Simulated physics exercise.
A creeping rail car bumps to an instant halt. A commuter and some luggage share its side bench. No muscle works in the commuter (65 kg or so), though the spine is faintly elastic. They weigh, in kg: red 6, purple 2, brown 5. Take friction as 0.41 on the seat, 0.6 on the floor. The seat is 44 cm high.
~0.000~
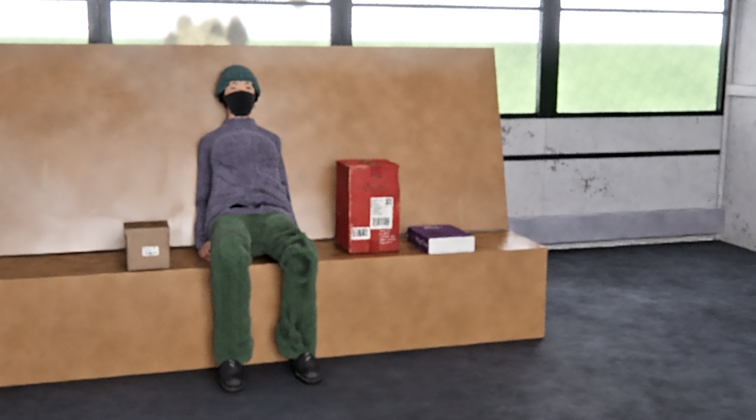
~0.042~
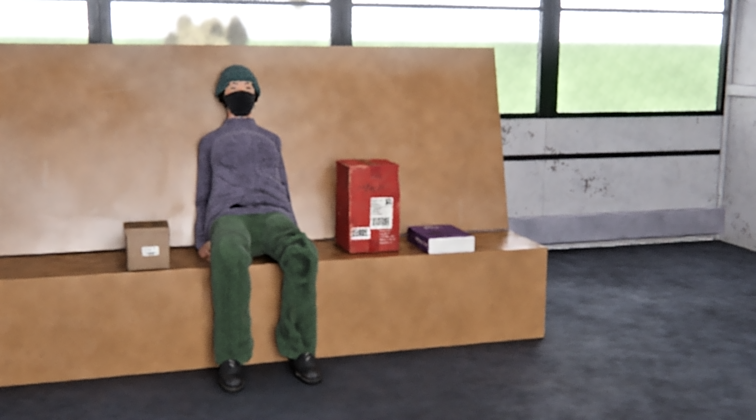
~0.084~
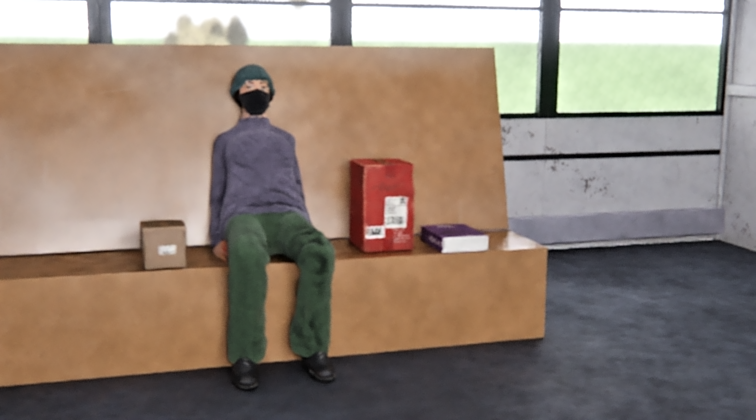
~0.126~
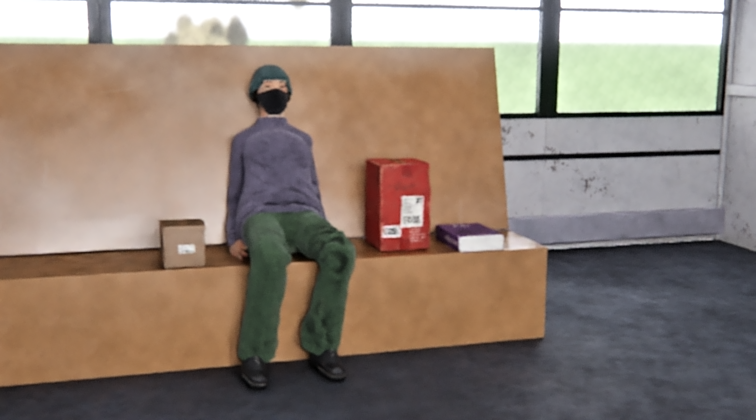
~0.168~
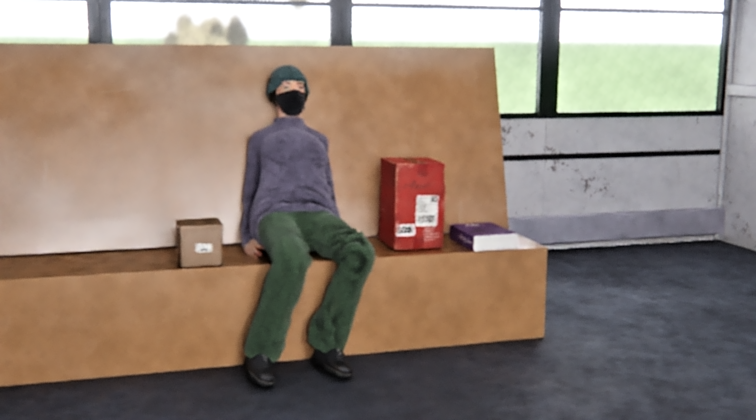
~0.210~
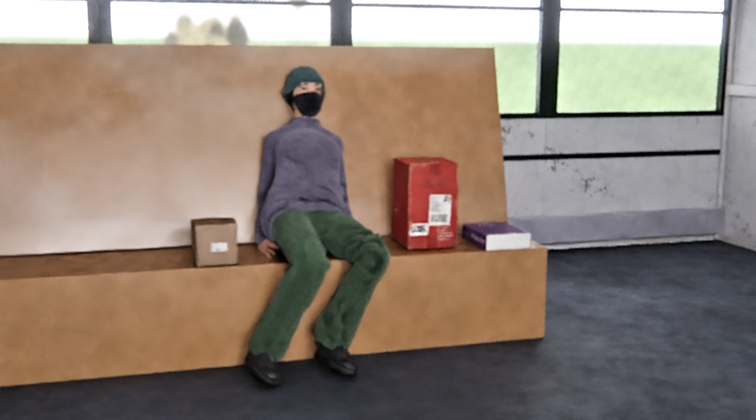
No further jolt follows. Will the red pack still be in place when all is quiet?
In the end the red pack remains aboard.
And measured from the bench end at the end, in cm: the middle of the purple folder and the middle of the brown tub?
Purple folder 30 past, brown tub 130 short.
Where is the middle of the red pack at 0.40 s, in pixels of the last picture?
Near (464, 199).
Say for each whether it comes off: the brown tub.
Brown tub stays on.
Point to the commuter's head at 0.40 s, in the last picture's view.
Near (380, 108).
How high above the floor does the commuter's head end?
Some 50 cm up.
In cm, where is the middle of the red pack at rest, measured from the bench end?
About 20 cm short of it.
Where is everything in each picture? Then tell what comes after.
The first frame shows red pack (367, 205), commuter's hips (249, 226), brown tub (147, 246).
The second frame shows red pack (367, 205), commuter's hips (249, 226), brown tub (147, 246).
The third frame shows red pack (381, 204), commuter's hips (264, 226), brown tub (164, 245).
The fourth frame shows red pack (397, 203), commuter's hips (280, 225), brown tub (183, 244).
The fifth frame shows red pack (412, 203), commuter's hips (293, 223), brown tub (200, 243).
The sixth frame shows red pack (424, 202), commuter's hips (304, 222), brown tub (215, 242). Everything loose set off at about 2.1 m/s.
After 0.40 s the red pack is 34 cm short of the bench end, tilted 5°, near (464, 199) in the last picture's view.
After 0.65 s the red pack is 27 cm short of the bench end, tilted 5°, near (480, 200) in the last picture's view; the commuter's hips 61 cm above the ground.
After 1.05 s the red pack is 20 cm short of the bench end, tilted 0°, near (507, 206) in the last picture's view.
Final state at 1.6 s, red pack stays on; purple folder drops off; brown tub stays on; commuter's hips keep to the seat.
